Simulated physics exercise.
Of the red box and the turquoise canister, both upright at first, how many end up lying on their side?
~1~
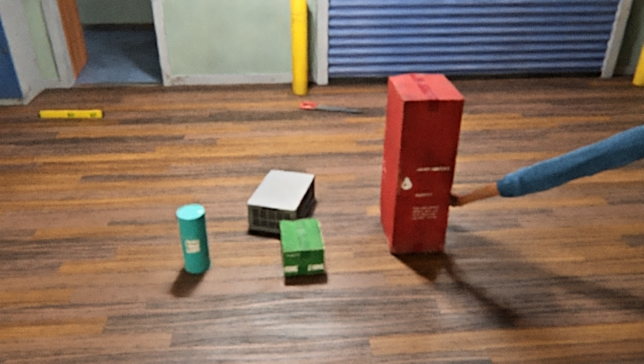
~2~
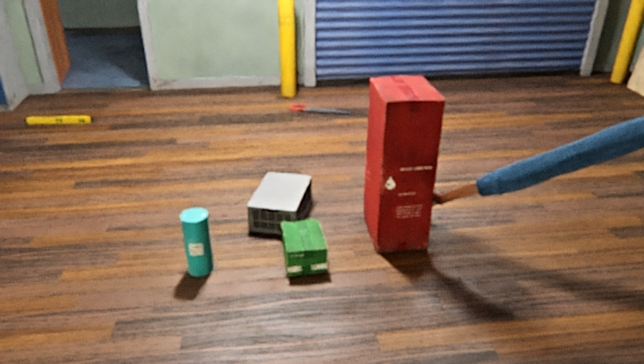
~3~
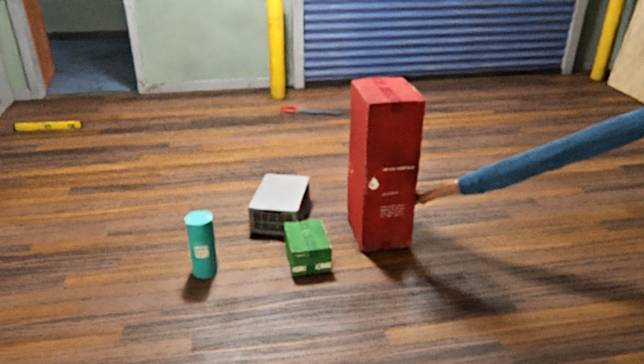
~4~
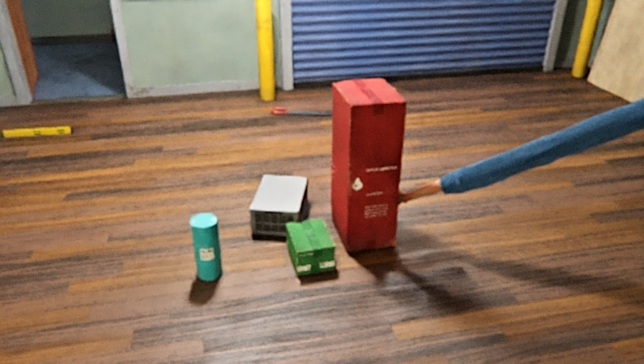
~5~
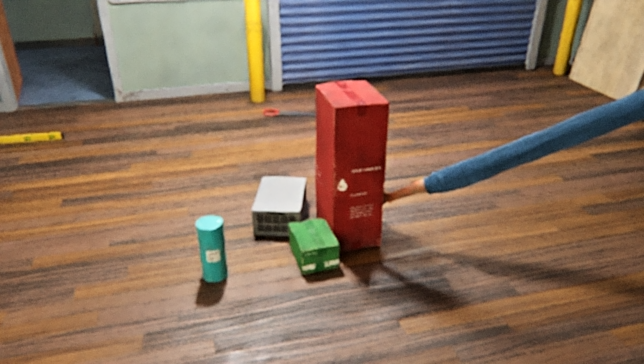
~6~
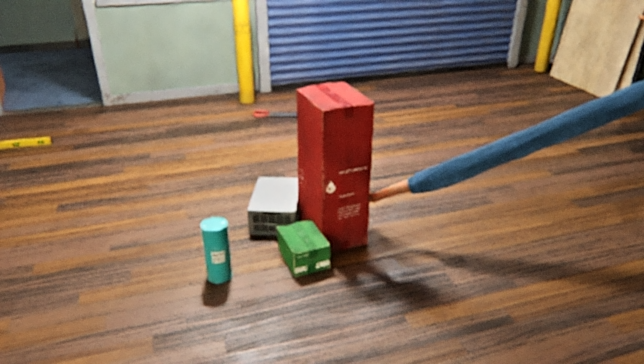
None of them do. The red box and the turquoise canister are both still standing upright at the end.
